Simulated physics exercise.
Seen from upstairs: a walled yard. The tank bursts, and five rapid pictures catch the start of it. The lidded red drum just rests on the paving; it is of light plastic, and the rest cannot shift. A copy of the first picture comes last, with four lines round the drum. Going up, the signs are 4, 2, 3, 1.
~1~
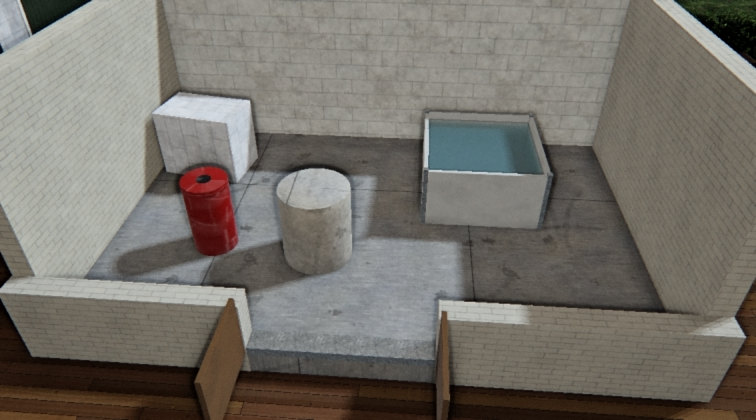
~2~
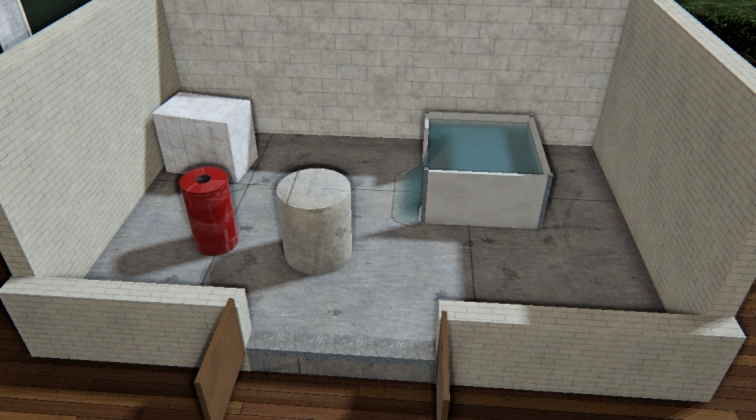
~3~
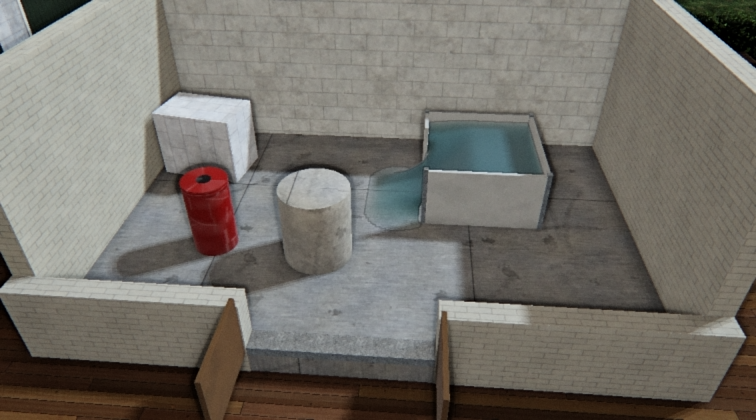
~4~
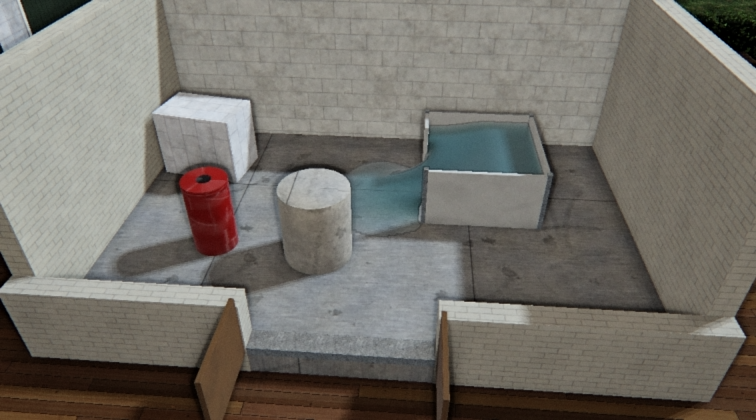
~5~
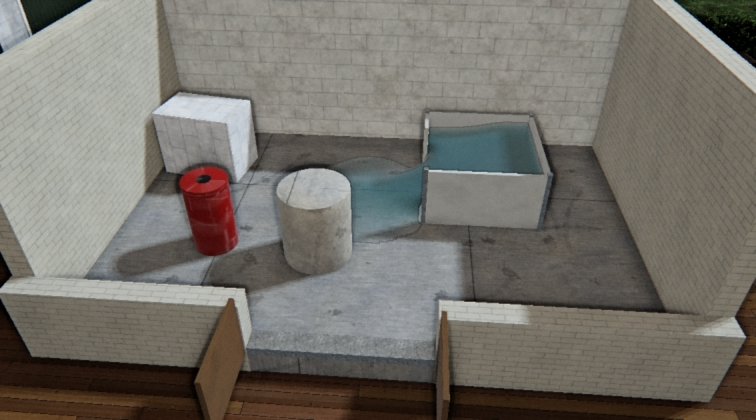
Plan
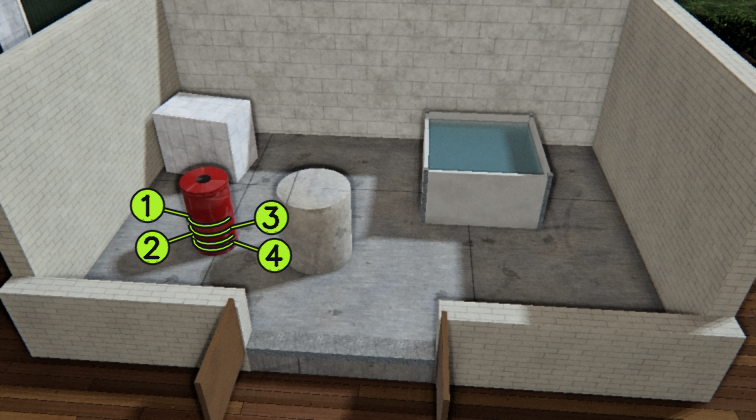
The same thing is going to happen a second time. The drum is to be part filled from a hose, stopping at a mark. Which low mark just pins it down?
The answer is mark 2.
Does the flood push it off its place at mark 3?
No, not at all.
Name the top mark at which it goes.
4.
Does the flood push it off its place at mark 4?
Yes, it does.
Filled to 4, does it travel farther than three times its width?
No.
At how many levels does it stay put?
Three of them.
In lime, 1 at (203, 225); 2 at (207, 243); 3 at (206, 235); 4 at (209, 250); from the bottom up 4, 2, 3, 1.
If 1 is chosen, it does not move.
If 2 is chosen, it shifts by a finger or two and stays.
If 3 is chosen, it does not move.
If 4 is chosen, it is pushed about its own width away.
